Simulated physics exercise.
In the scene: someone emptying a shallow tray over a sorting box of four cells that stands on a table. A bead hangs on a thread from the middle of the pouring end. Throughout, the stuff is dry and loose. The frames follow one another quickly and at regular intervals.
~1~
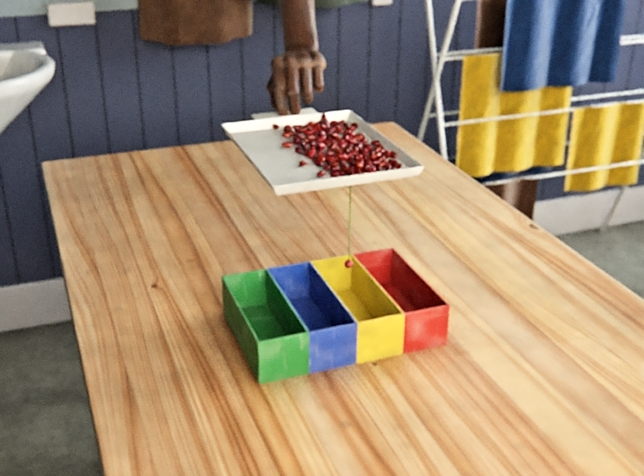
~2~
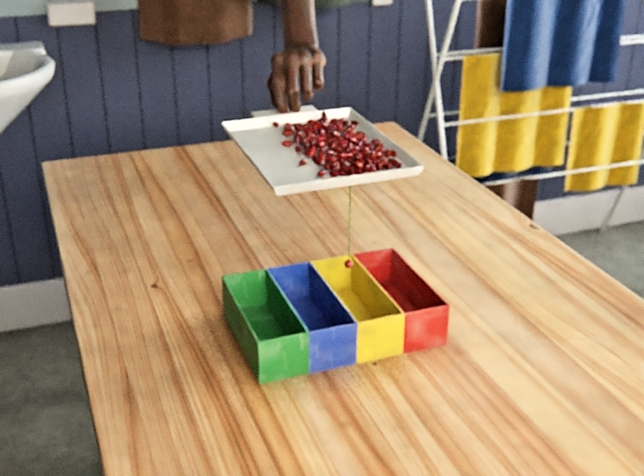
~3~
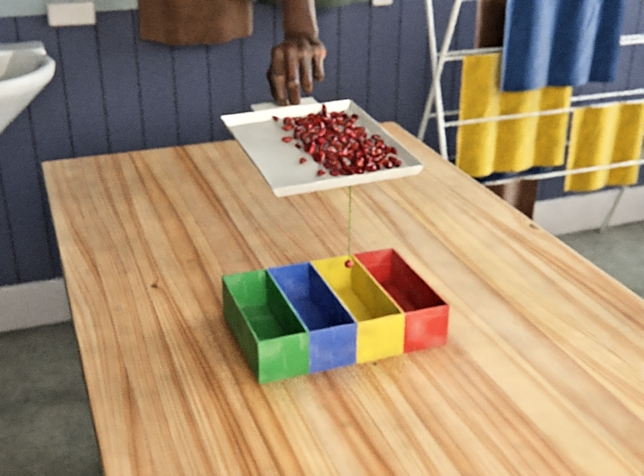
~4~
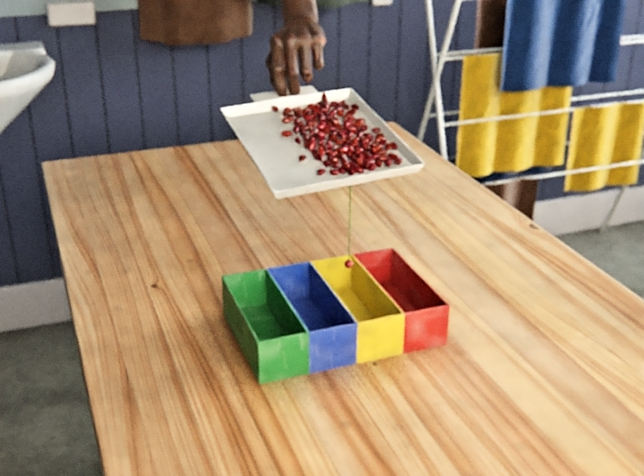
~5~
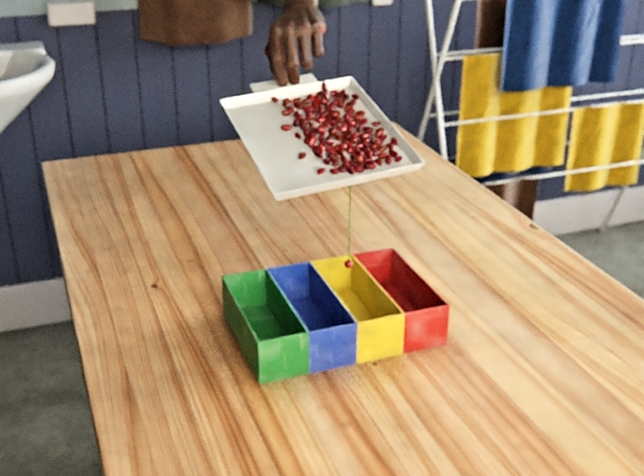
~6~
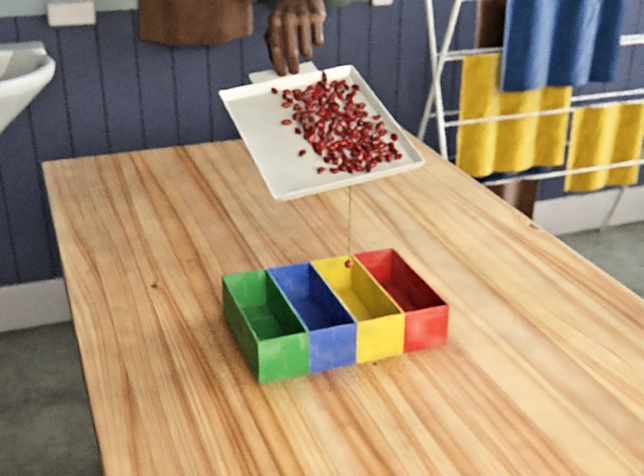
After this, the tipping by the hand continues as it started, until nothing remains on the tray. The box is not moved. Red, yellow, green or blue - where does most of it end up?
Most of it ends up in blue.
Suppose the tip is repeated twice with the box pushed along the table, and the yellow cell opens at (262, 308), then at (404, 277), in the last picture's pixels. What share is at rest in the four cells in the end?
Try 1: Some 80 %; try 2: Some 50 %.
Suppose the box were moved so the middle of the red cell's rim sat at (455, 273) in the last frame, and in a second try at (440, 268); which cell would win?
The green cell first, the cell in green second.
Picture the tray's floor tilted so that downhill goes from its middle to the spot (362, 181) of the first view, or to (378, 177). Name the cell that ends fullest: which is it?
So the first one goes to red and the second to the red cell.
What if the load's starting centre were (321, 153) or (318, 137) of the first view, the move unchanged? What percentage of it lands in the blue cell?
It would be about 50 per cent for the first and about 50 per cent for the second.
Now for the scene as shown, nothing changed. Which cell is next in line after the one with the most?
Second: The green one.
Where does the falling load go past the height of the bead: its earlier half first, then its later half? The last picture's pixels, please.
Around (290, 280) at first; around (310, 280) after that.
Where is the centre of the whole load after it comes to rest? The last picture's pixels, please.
Somewhere around (302, 332) in the final view.
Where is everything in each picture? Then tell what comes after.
In the first picture, corners of the pouring end at (277, 184) and (418, 165), level; middle of the load at (342, 146), kidney beans; bead on its thread at (349, 264); green cell at (284, 354); blue cell at (333, 344); yellow cell at (380, 335); red cell at (426, 325).
In the second picture, corners of the pouring end at (277, 185) and (418, 165), level; middle of the load at (342, 145).
In the third picture, corners of the pouring end at (277, 187) and (418, 164), tipped barely, lowest at the left corner; middle of the load at (342, 141).
In the fourth picture, corners of the pouring end at (277, 189) and (418, 163), tipped a little, lowest at the left corner; middle of the load at (342, 135).
In the fifth picture, corners of the pouring end at (277, 191) and (419, 161), tipped a little, lowest at the left corner; middle of the load at (342, 129).
In the sixth picture, corners of the pouring end at (277, 194) and (419, 160), tipped clearly, lowest at the left corner; middle of the load at (343, 124); green cell at (284, 354); blue cell at (333, 344); yellow cell at (380, 335); red cell at (426, 325).
Soon after the last picture, tray tipped steeply; about two thirds on the tray; a small part in the green cell; a small part in the blue cell; about a quarter falling or outside the box.
A little later, tray tipped past a quarter turn; about half in the blue cell; about a third in the green cell; about a quarter in the yellow cell.
Later still, tray tipped past a quarter turn; about half in the blue cell; about a third in the green cell; about a quarter in the yellow cell.
At rest, tray tipped past a quarter turn; about half in the blue cell; about a third in the green cell; about a quarter in the yellow cell; none in the red cell.
